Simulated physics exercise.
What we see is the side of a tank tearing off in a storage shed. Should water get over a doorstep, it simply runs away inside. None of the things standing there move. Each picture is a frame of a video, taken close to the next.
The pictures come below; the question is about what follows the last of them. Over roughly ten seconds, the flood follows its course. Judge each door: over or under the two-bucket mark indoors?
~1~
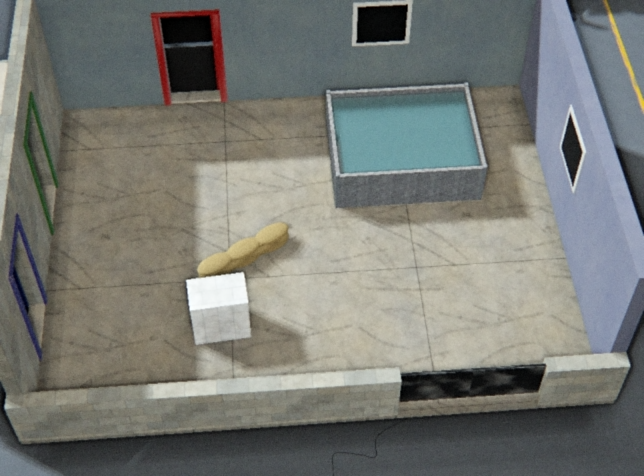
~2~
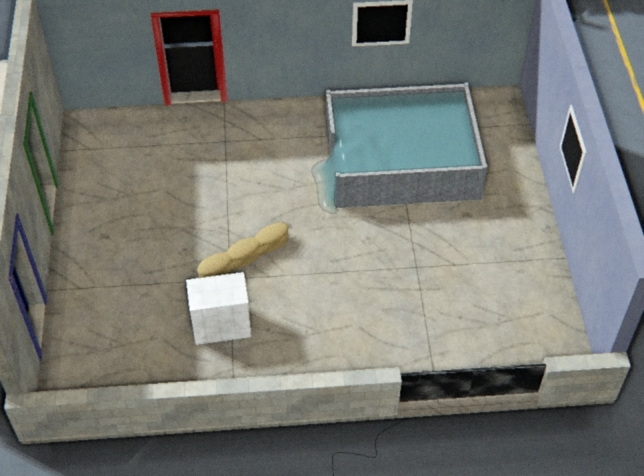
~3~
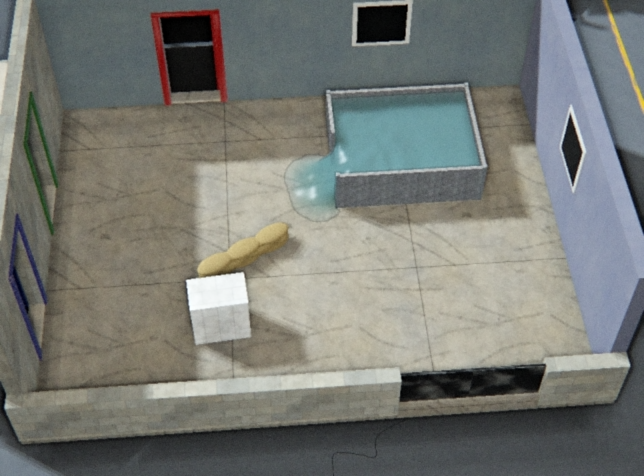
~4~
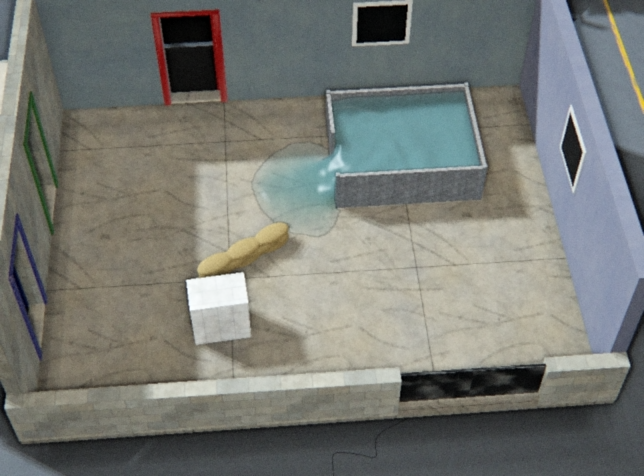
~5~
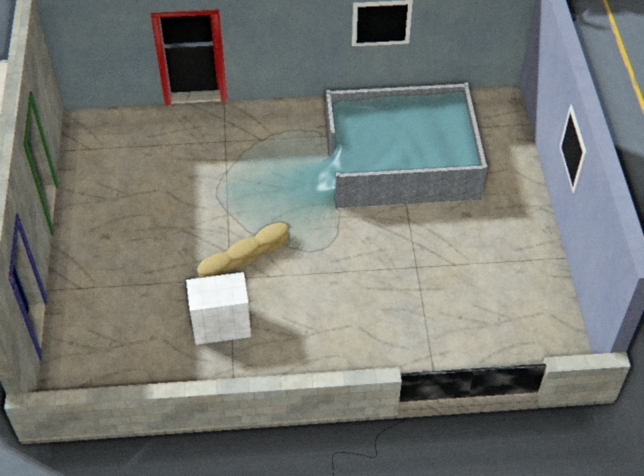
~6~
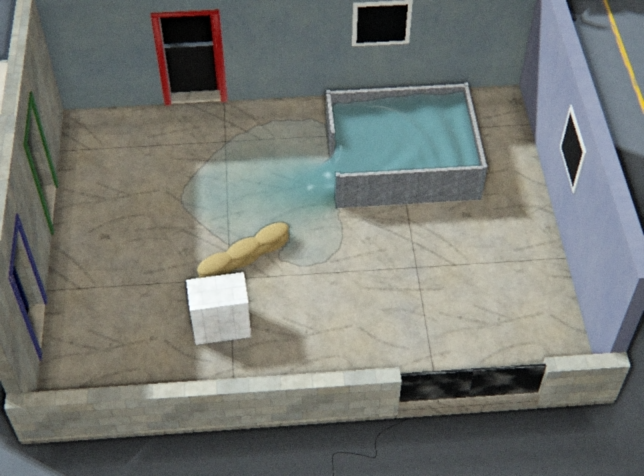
My call: Red door, over; blue door, over; green door, over.
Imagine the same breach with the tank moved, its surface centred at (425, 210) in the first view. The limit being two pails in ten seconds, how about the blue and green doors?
Checking both, the blue door goes past the limit while the green door stays safely beneath.
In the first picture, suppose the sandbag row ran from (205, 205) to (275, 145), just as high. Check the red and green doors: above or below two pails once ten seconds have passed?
The red door remains within the limit, while the green door remains within the limit.
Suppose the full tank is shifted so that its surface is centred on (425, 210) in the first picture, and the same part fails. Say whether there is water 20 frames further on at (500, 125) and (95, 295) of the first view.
Bone-dry, soaked.
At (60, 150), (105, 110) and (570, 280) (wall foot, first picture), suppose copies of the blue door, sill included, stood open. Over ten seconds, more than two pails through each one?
Exceeds it; exceeds it; stays within it.
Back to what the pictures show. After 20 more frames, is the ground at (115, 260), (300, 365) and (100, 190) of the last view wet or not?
As listed: Awash, covered, under water.
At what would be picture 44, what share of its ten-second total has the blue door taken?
Something like 65 in a hundred.
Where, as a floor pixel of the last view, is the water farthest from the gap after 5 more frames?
Somewhere close to (53, 234).
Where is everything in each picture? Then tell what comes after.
The open tank at (404, 132) is whole and still, in the first frame.
The front is at (335, 211), out from the gap at (337, 175), in the second frame.
Water pours out at (337, 176) and has run to (289, 176), in the third frame.
The front is at (258, 180), out from the gap at (337, 177), in the fourth frame.
The front is at (223, 198), out from the gap at (337, 177), in the fifth frame.
Water pours out at (337, 176) and has run to (188, 203), in the sixth frame.
A moment on, water covers 30 % of the floor; the red door wet at the sill, nothing in, the blue door not reached, the green door wet at the sill, nothing in.
Next, water covers 45 % of the floor; the red door wet at the sill, nothing in, the blue door wet at the sill, nothing in, the green door under two buckets in.
Then, water covers 50 % of the floor; the red door under two buckets in, the blue door over two buckets in, the green door far over two buckets in.
Later, water covers 60 % of the floor; the red door over two buckets in, the blue door over two buckets in, the green door far over two buckets in.
In the end, water covers 90 % of the floor; the red door over two buckets in, the blue door far over two buckets in, the green door far over two buckets in.
